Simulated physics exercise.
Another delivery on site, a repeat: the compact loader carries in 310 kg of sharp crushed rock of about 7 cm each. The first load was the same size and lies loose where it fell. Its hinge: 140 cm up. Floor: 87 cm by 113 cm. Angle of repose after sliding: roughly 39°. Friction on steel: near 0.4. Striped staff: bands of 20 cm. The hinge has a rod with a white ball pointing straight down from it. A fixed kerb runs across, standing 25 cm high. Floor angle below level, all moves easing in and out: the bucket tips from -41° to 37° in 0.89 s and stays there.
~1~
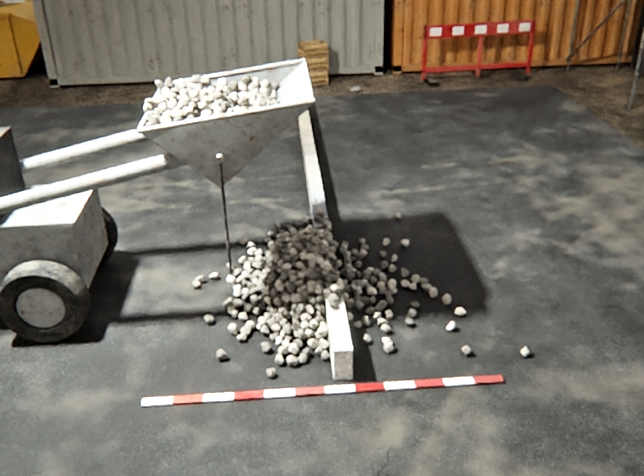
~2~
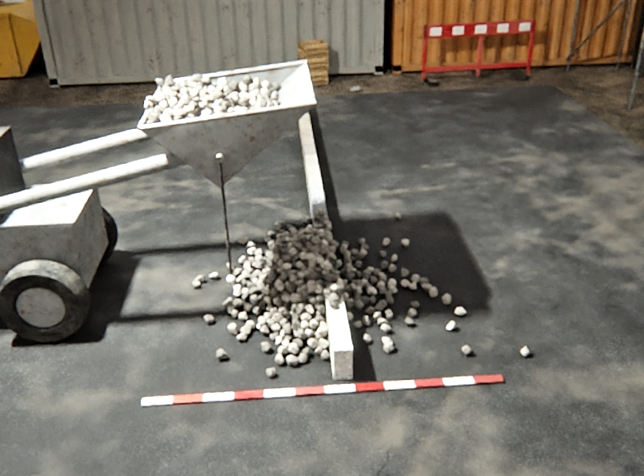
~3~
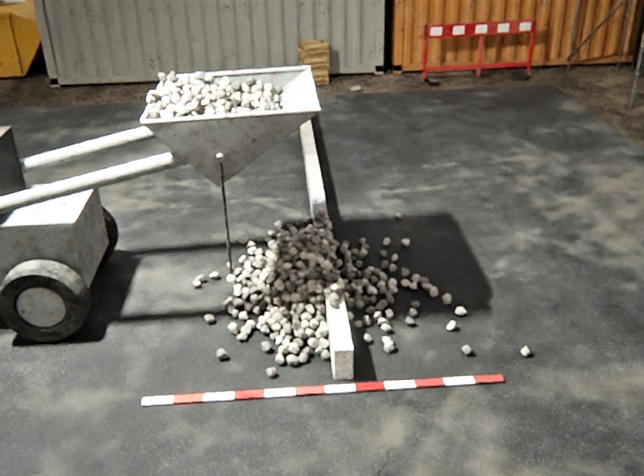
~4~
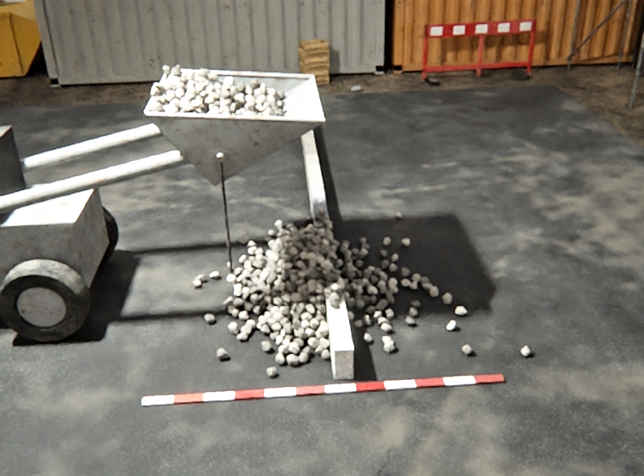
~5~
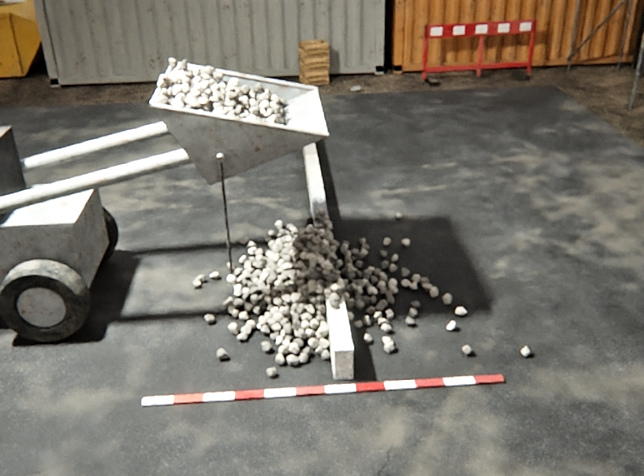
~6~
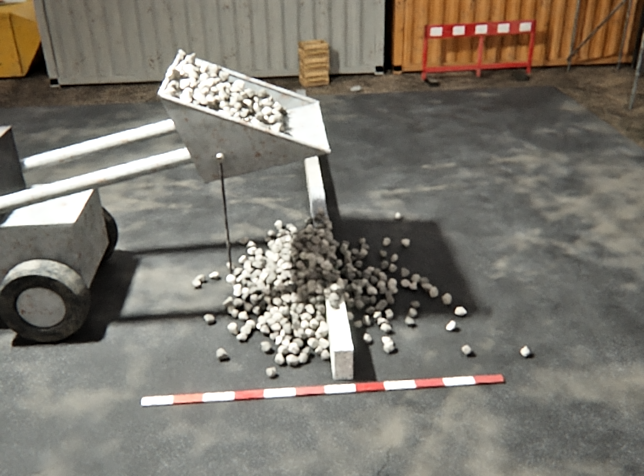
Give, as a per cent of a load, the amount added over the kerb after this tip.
Close to 94 parts in a hundred.
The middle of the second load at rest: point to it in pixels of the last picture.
Around (373, 272).
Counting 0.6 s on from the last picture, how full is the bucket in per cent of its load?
85 % still inside.
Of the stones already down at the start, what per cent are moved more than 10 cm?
Close to 5 in a hundred of them.
Then, 0.3 s after the last picture the floor is at 25°; in per cent of one load, 100 in the bucket, 85 on this side of the kerb, 15 over the kerb; the foremost stones are at (448, 300).
Then, 0.6 s after the last picture the floor is at 37°; in per cent of one load, 85 in the bucket, 100 on this side of the kerb, 15 over the kerb; the foremost stones are at (448, 300).
Then, 1.0 s after the last picture the floor is at 37°; in per cent of one load, 27 in the bucket, 117 on this side of the kerb, 56 over the kerb; the foremost stones are at (448, 300).
Then, 3.5 s after the last picture the floor is at 37°; in per cent of one load, 0 in the bucket, 91 on this side of the kerb, 109 over the kerb; the foremost stones are at (487, 278). Net gain over the kerb, 94.
